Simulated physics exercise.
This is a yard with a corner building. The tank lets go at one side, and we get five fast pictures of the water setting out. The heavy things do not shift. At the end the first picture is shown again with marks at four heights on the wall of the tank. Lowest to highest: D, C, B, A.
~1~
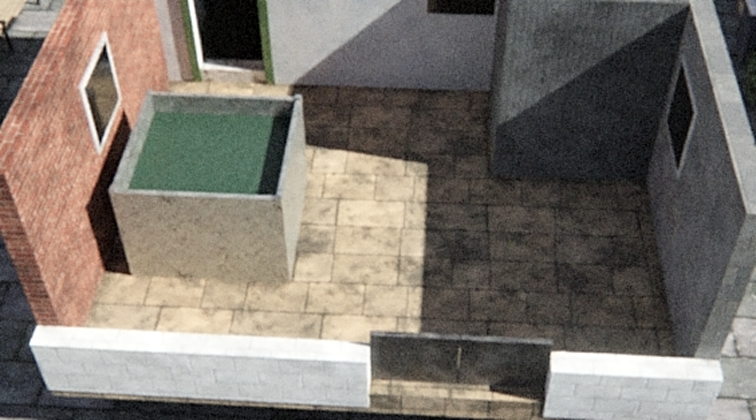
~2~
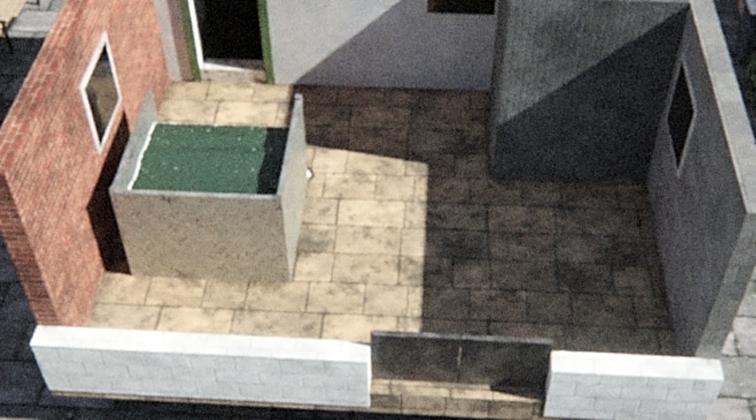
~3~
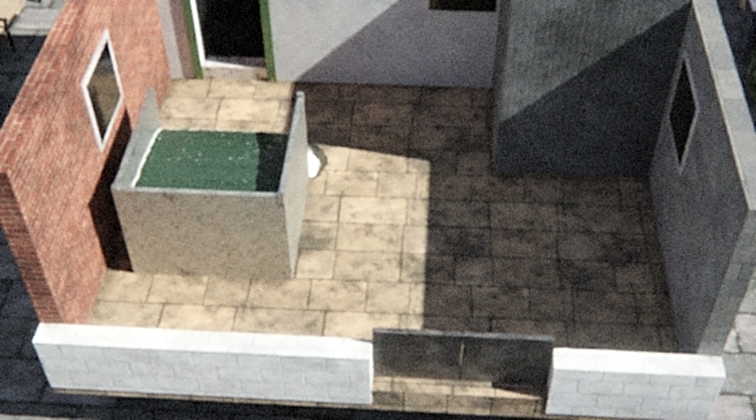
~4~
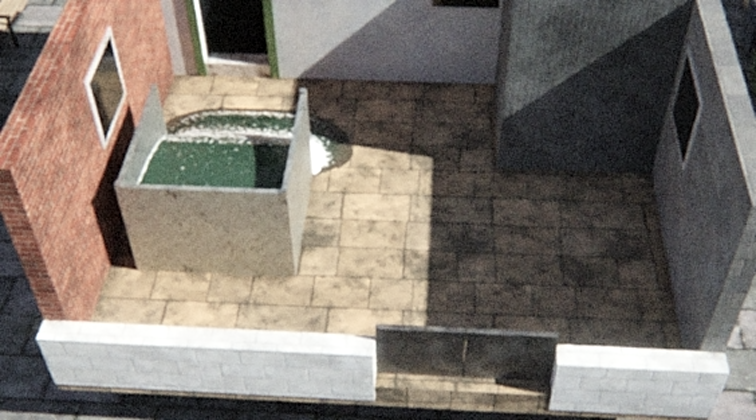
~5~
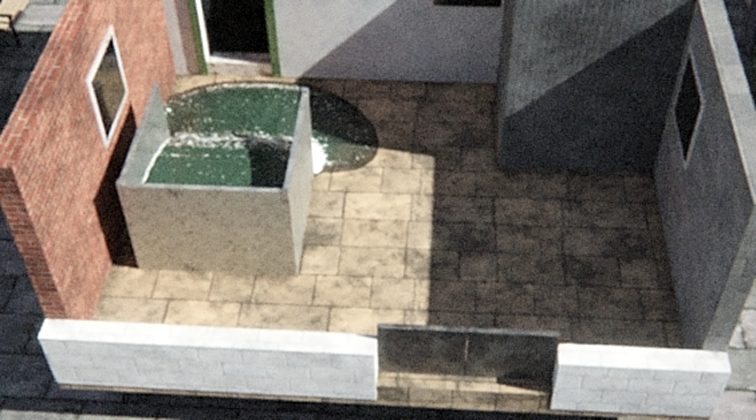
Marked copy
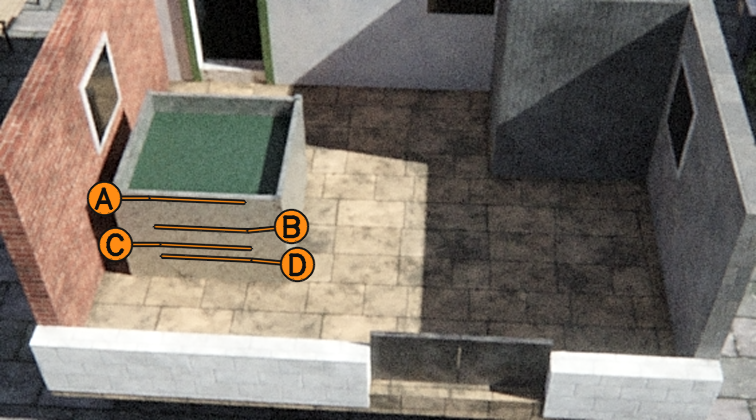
Green water fills a square, stone-coloured tank at the left of a paved yard, seen from high above, with a red brick wall on the left, grey walls on the right and a low white wall with a shut dark gate in front. The tank's back side disappears, and the water level sinks as white foam appears behind it. Dark green water spreads across the paving behind the tank and rightward, while the view shifts very slightly.
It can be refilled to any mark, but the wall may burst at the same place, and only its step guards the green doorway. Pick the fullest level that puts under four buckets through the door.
The answer is line D.
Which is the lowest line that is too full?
C it is.
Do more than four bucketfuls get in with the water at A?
Yes.
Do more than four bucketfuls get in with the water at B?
Yes, that goes wrong.
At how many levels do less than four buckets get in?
One of them.
On the marked copy, A at (196, 200); B at (201, 228); C at (204, 246); D at (207, 258); from the bottom up D, C, B, A.
For line A, dozens of bucketfuls pour in.
For line B, dozens of bucketfuls pour in.
For line C, about 11 bucketfuls get in.
For line D, a bucket or two gets in.
